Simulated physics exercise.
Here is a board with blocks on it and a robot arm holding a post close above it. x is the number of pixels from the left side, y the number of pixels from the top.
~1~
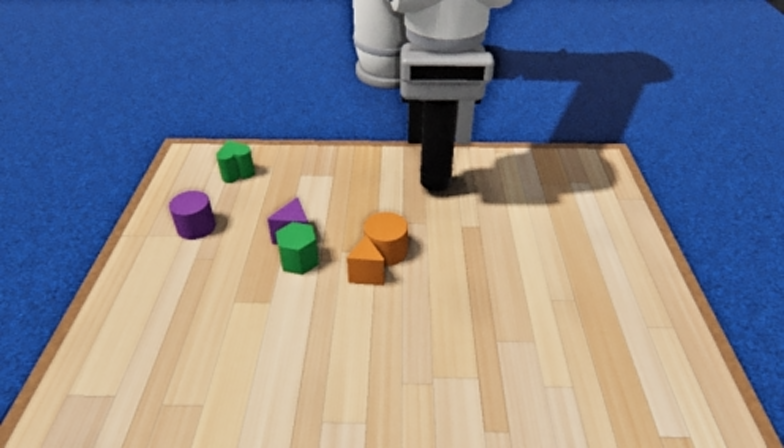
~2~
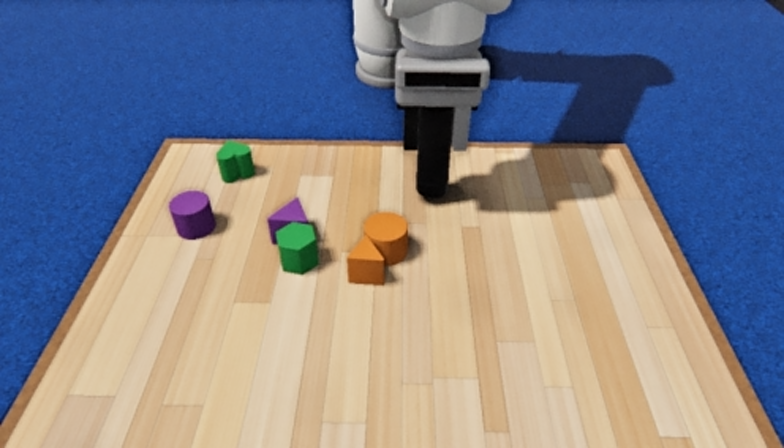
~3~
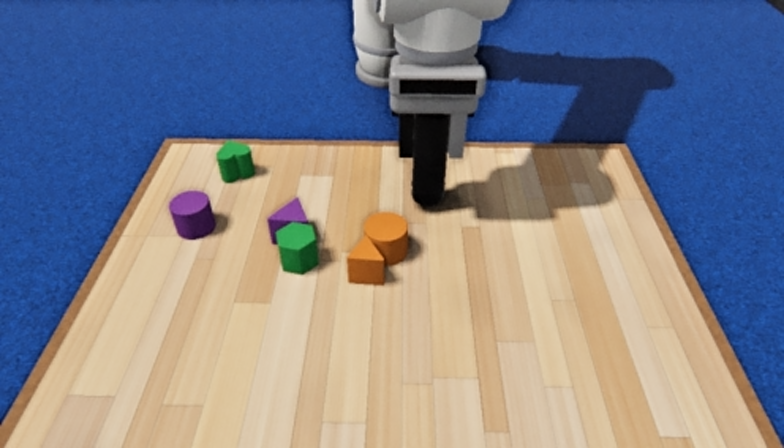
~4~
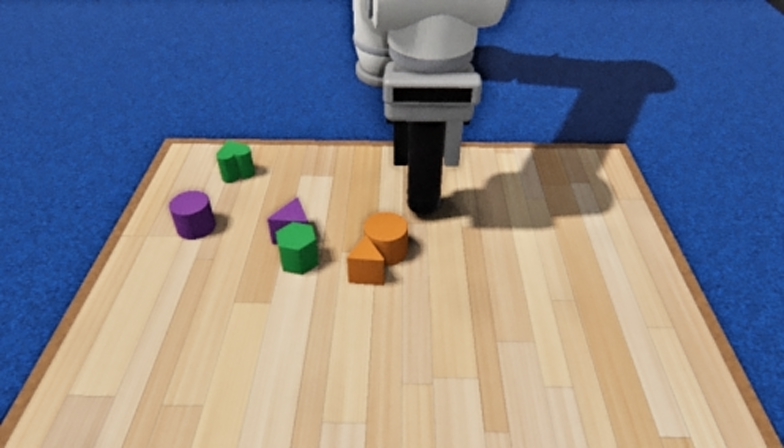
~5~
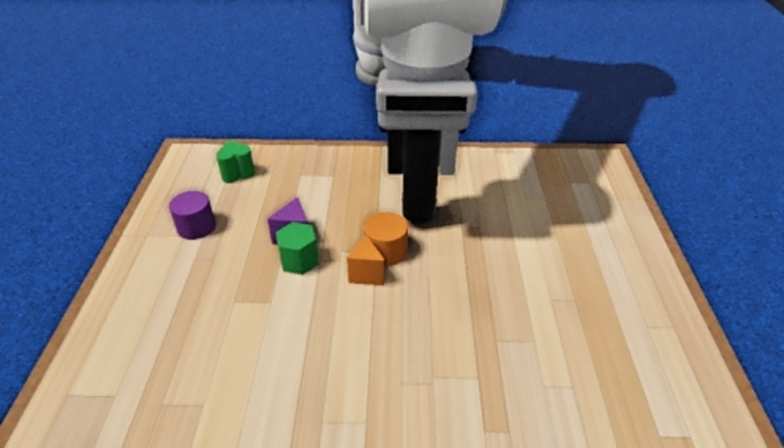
On a wooden board set over a blue surface, a robot arm holding a dark post moves slowly down and slightly left toward the orange circle, while the green, purple and orange blocks stay still.
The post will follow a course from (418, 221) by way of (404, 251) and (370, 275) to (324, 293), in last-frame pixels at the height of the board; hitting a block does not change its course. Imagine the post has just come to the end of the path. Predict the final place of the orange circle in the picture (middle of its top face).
The middle of its top is at (279, 261).
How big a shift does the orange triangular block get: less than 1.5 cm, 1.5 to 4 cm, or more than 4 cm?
Offset: Above 4 cm.
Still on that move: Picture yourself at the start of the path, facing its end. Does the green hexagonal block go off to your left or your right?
It's set to shift right.
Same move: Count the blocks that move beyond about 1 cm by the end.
Three or more get moved.
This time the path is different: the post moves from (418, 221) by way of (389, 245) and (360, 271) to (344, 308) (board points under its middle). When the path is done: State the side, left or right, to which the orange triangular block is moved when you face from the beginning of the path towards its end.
Left.
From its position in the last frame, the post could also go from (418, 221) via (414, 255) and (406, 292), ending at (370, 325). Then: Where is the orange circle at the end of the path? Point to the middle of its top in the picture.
My best guess is (371, 238).
The first path, step by step. One third of the way, post at (404, 243); orange triangular block at (350, 260), turned 50° anticlockwise; orange circle at (368, 238).
Two thirds of the way, post at (369, 267); orange triangular block at (326, 278), turned 65° anticlockwise; orange circle at (326, 252).
At the end, post at (323, 285); purple triangular block still; green hexagonal block at (276, 232), turned 35° clockwise; orange triangular block at (312, 290), turned 60° anticlockwise; orange circle at (279, 261).
